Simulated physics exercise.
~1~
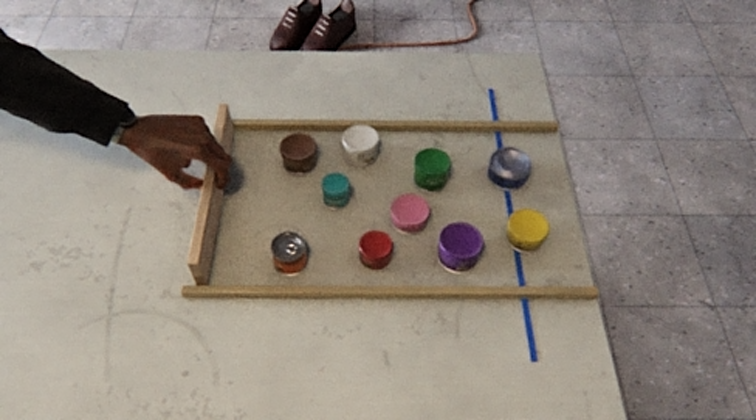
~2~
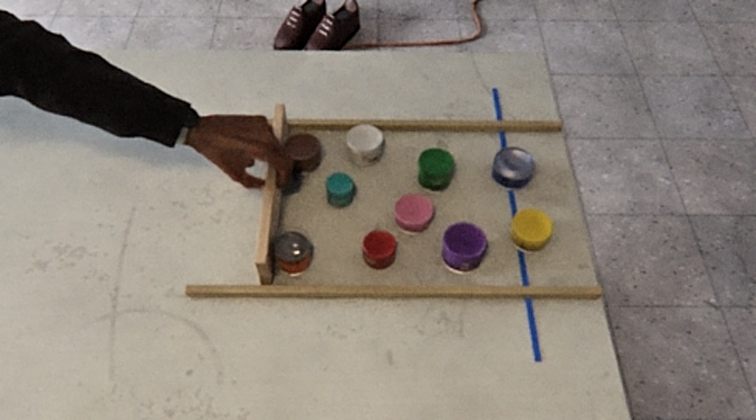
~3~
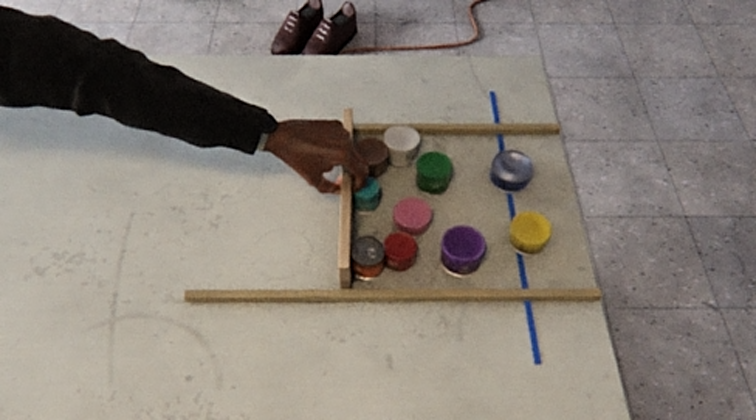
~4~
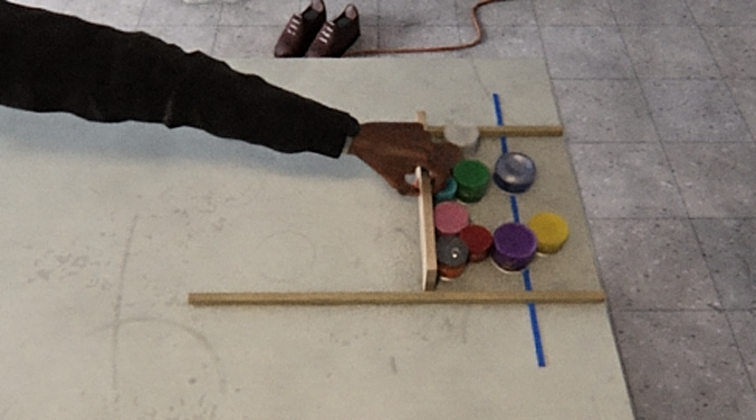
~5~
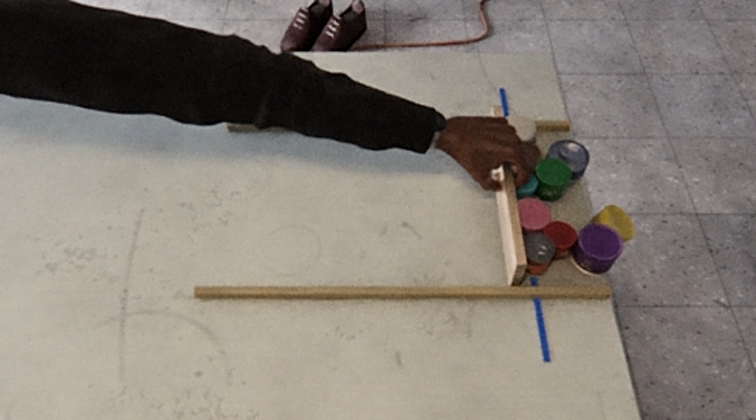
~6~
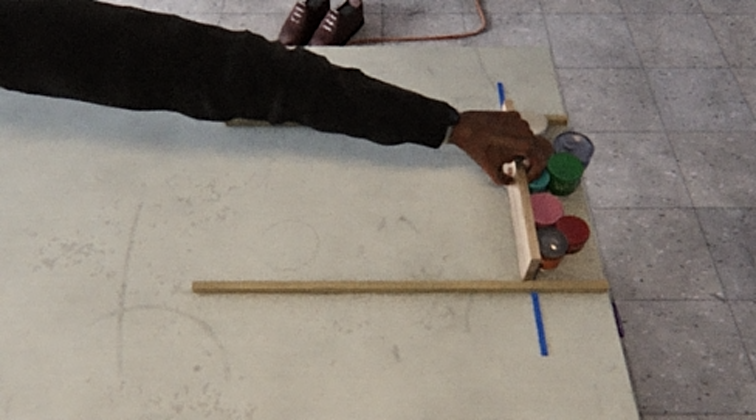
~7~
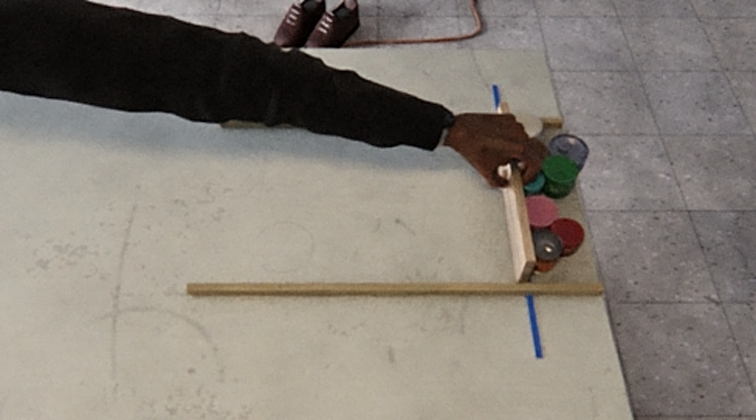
On a pale tabletop above a grey tiled floor, seen from above at a slight angle by a gently swaying camera, two wooden rails flank a cluster of small round containers. Brown, white, turquoise and orange ones sit toward the left, with pink, red, green and purple further right, and blue and yellow by a blue tape line near the right edge. A dark-sleeved arm slides an upright board rightward between the rails. The board gathers the containers and crowds them toward the edge. It stops around the tape, with the purple and yellow ones gone over and the rest still on the table.
